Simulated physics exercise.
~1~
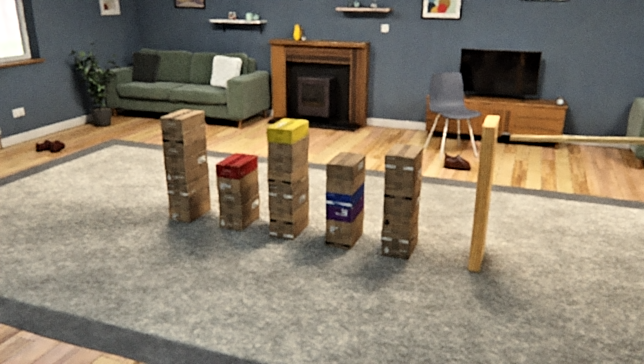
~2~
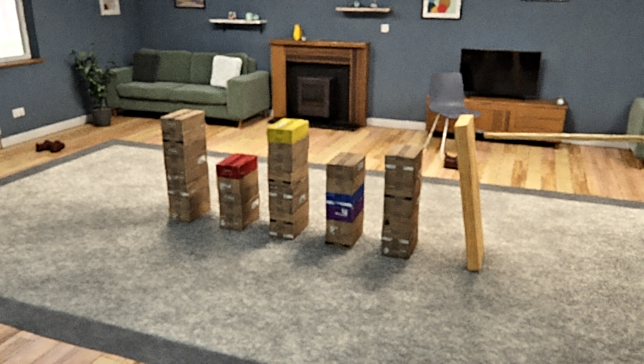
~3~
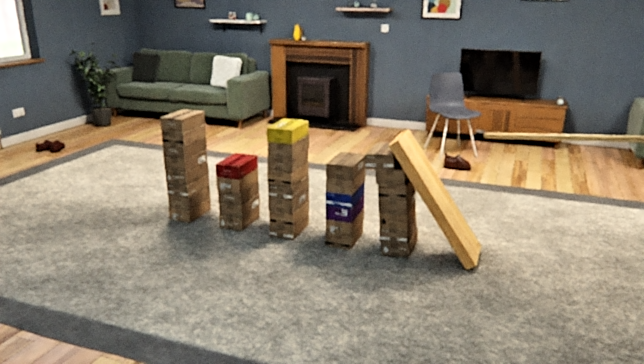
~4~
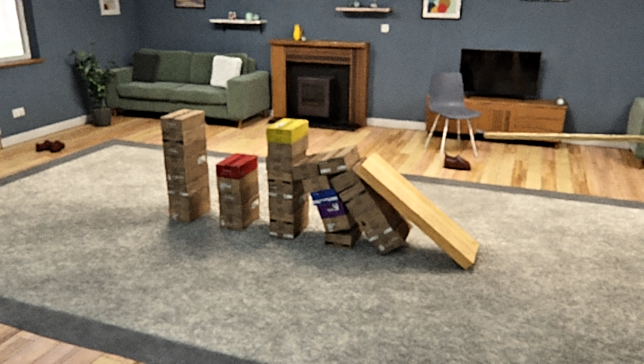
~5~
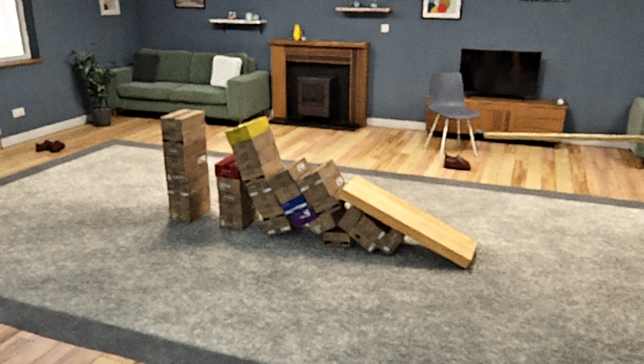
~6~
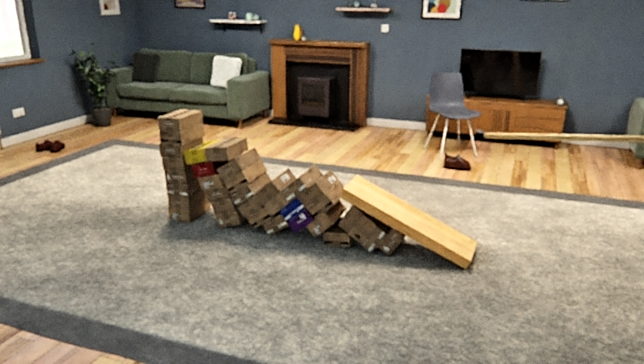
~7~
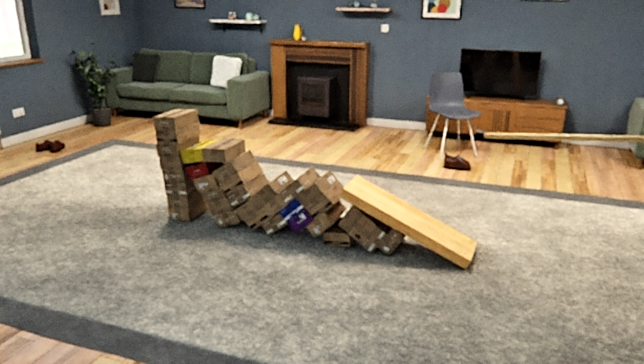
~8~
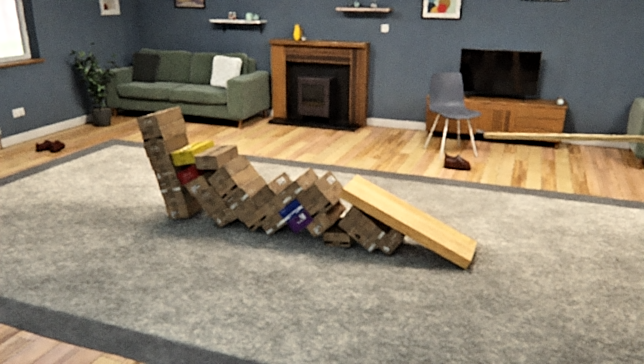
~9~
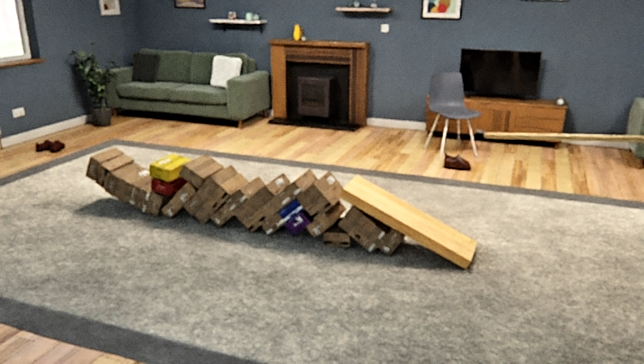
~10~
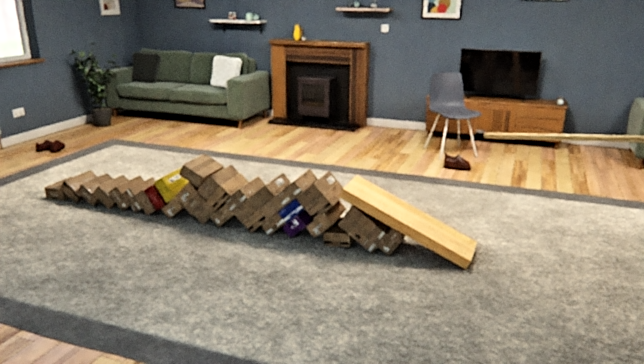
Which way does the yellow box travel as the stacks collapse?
The yellow box moves to the left, dropping lower as its stack topples.
In this clip, a tall wooden board tips left into a row of separate box stacks on a grey rug, and the stacks topple leftward one after another until the boxes lie slumped in a slanting line, with the board resting against them.
